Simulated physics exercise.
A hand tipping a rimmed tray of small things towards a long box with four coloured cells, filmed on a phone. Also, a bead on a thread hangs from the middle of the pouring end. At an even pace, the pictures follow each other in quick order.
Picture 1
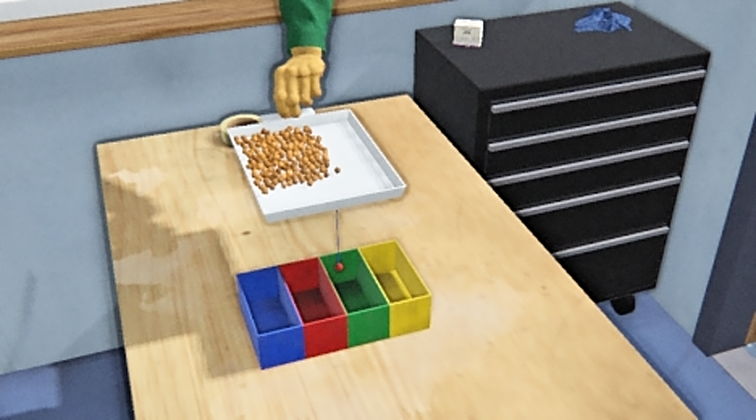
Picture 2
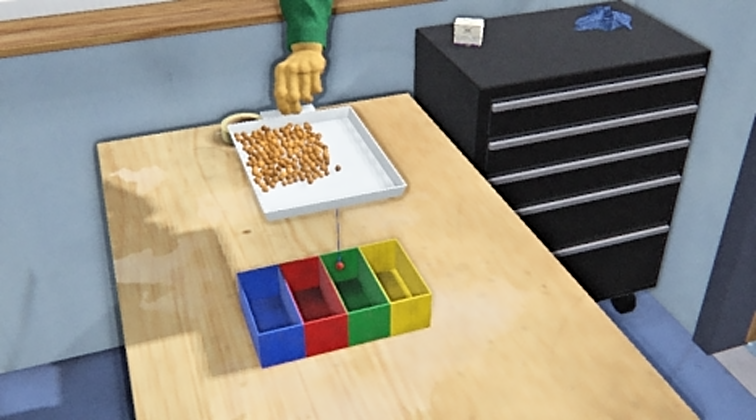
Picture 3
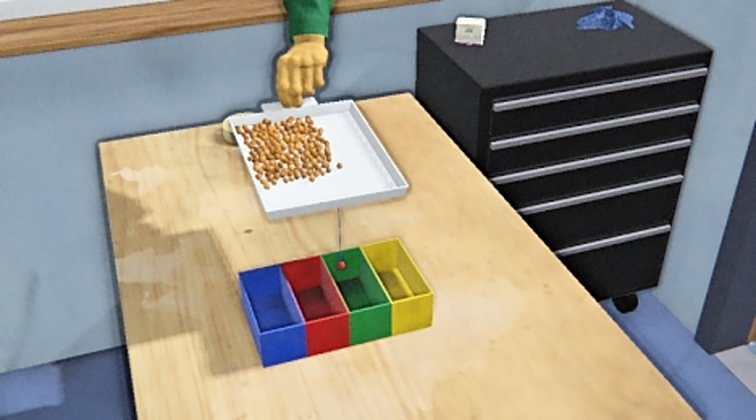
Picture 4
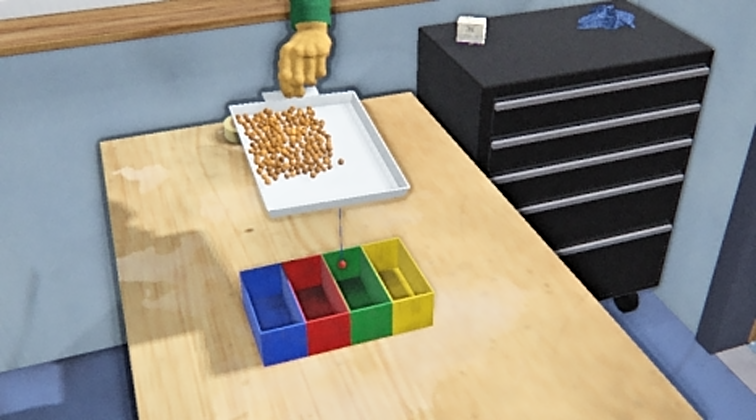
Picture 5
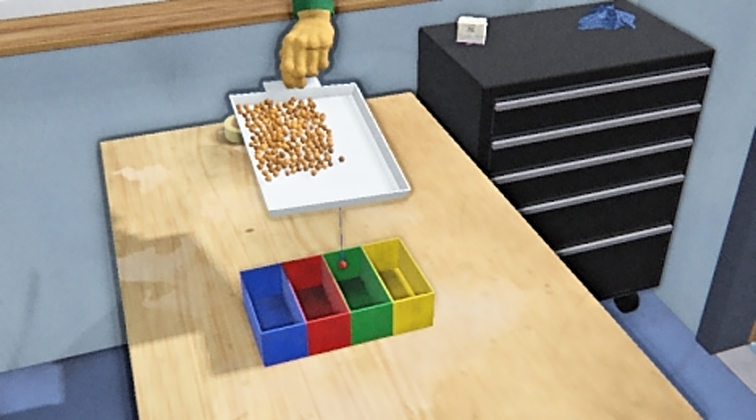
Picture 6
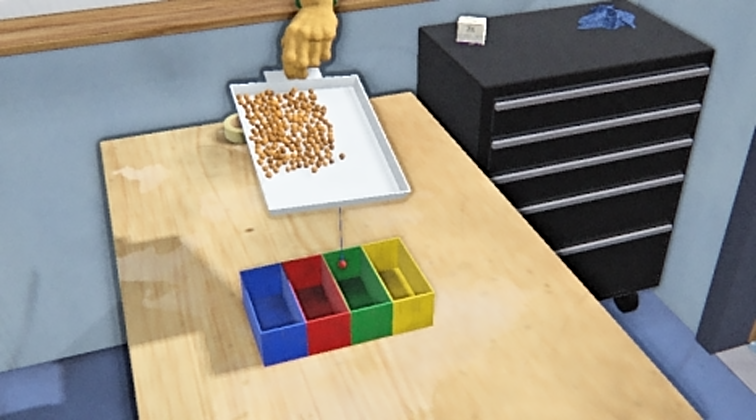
At the start, a gloved hand holds the far edge of a white tray of small round orange-brown pieces, above a box with blue, red, green and yellow cells. The hand then steadily raises that edge, tilting the tray slightly towards the box, while the pieces stay bunched and a small red bead hangs in front.
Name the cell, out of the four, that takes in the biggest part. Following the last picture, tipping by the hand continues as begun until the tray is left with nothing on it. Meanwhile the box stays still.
Yellow.
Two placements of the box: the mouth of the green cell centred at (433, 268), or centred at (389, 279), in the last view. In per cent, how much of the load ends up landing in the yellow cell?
First some 0, then 20 per cent.
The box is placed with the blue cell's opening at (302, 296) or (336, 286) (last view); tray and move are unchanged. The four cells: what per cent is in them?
Result: 100 % and 100 %.
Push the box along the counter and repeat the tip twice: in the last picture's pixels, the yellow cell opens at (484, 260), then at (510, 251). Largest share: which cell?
The first try: The red cell. The second: The cell in blue.
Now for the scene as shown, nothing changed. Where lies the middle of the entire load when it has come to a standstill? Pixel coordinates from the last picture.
The centre settles at about (392, 310).
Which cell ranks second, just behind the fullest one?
Green.
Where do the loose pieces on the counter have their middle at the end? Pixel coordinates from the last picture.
Their middle ends up at roughly (452, 308).
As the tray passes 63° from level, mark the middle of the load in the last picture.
Somewhere about pixel (360, 185).
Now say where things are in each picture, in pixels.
Corners of the pouring end at (267, 211) and (401, 185), level; middle of the load at (289, 158), roasted chickpeas; bead on its thread at (339, 267); blue cell at (282, 344); red cell at (326, 334); green cell at (369, 323); yellow cell at (410, 313), in the first frame.
Corners of the pouring end at (268, 210) and (401, 184), level; middle of the load at (290, 155), in the second frame.
Corners of the pouring end at (270, 208) and (403, 185), tipped barely, lowest at the right corner; middle of the load at (291, 150), in the third frame.
Corners of the pouring end at (271, 207) and (405, 186), tipped a little, lowest at the right corner; middle of the load at (292, 143), in the fourth frame.
Corners of the pouring end at (272, 207) and (405, 187), tipped a little, lowest at the right corner; middle of the load at (293, 138), in the fifth frame.
Corners of the pouring end at (272, 206) and (406, 189), tipped clearly, lowest at the right corner; middle of the load at (294, 132); blue cell at (285, 341); red cell at (329, 331); green cell at (372, 321); yellow cell at (413, 311), in the sixth frame.
Soon, tray tipped steeply; most on the tray; a stray few in the yellow cell; a stray few in the green cell; a small part falling or outside the box.
A while on, tray tipped past a quarter turn; about two thirds on the tray; a small part in the yellow cell; a small part in the green cell; a stray few in the red cell; about a quarter falling or outside the box.
Towards the end, tray tipped past a quarter turn; about half in the yellow cell; about a quarter in the green cell; a small part in the red cell; a small part falling or outside the box.
Finally, tray tipped past a quarter turn; about half in the yellow cell; about a quarter in the green cell; a small part in the red cell; none in the blue cell; a small part outside the box.
